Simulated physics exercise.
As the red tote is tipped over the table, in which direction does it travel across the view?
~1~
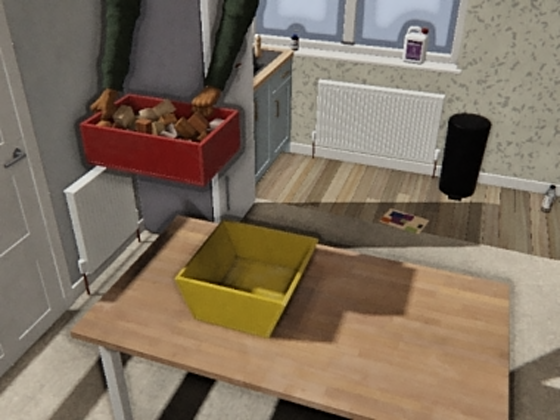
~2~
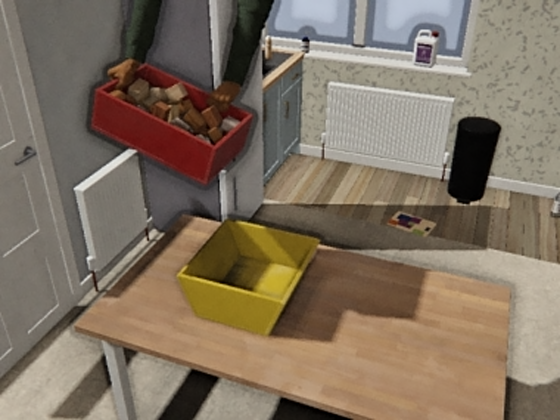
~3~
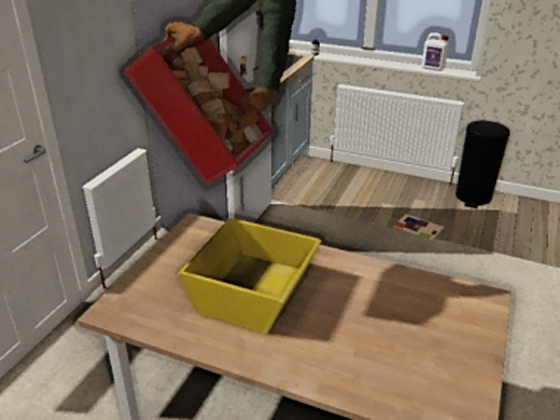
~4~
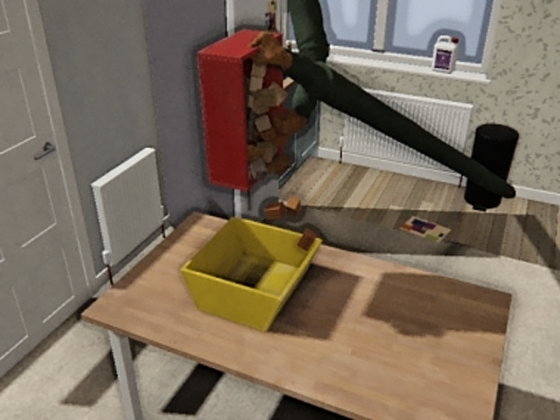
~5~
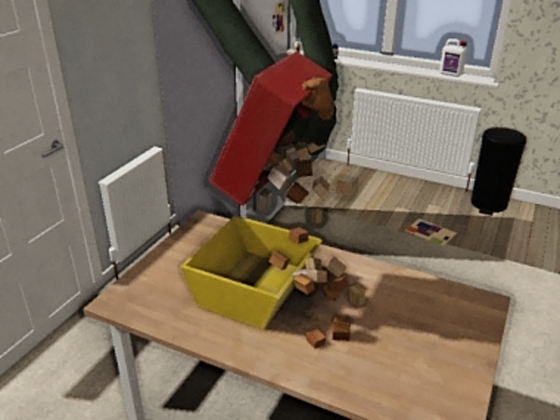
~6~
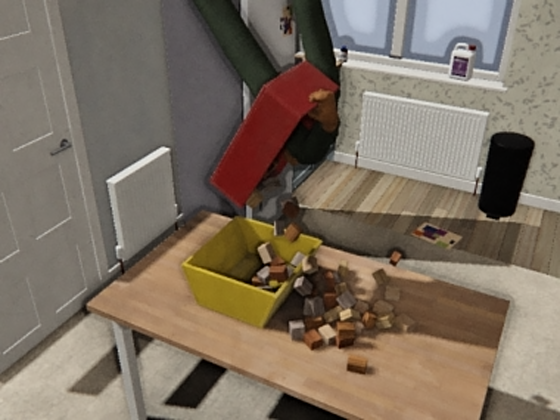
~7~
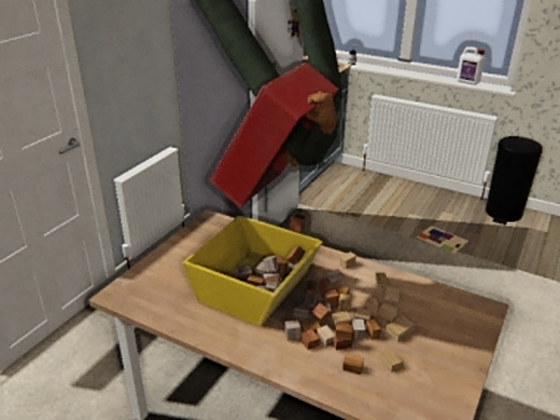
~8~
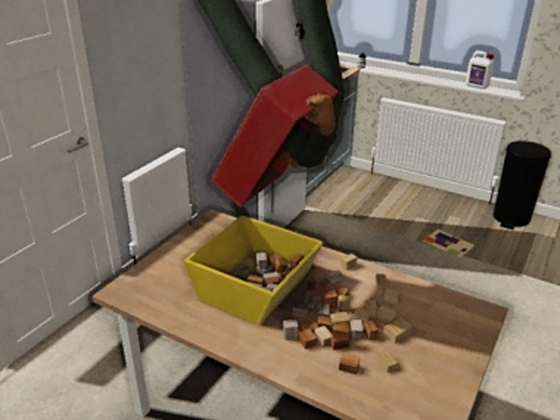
The red tote moves to the right as it tips.
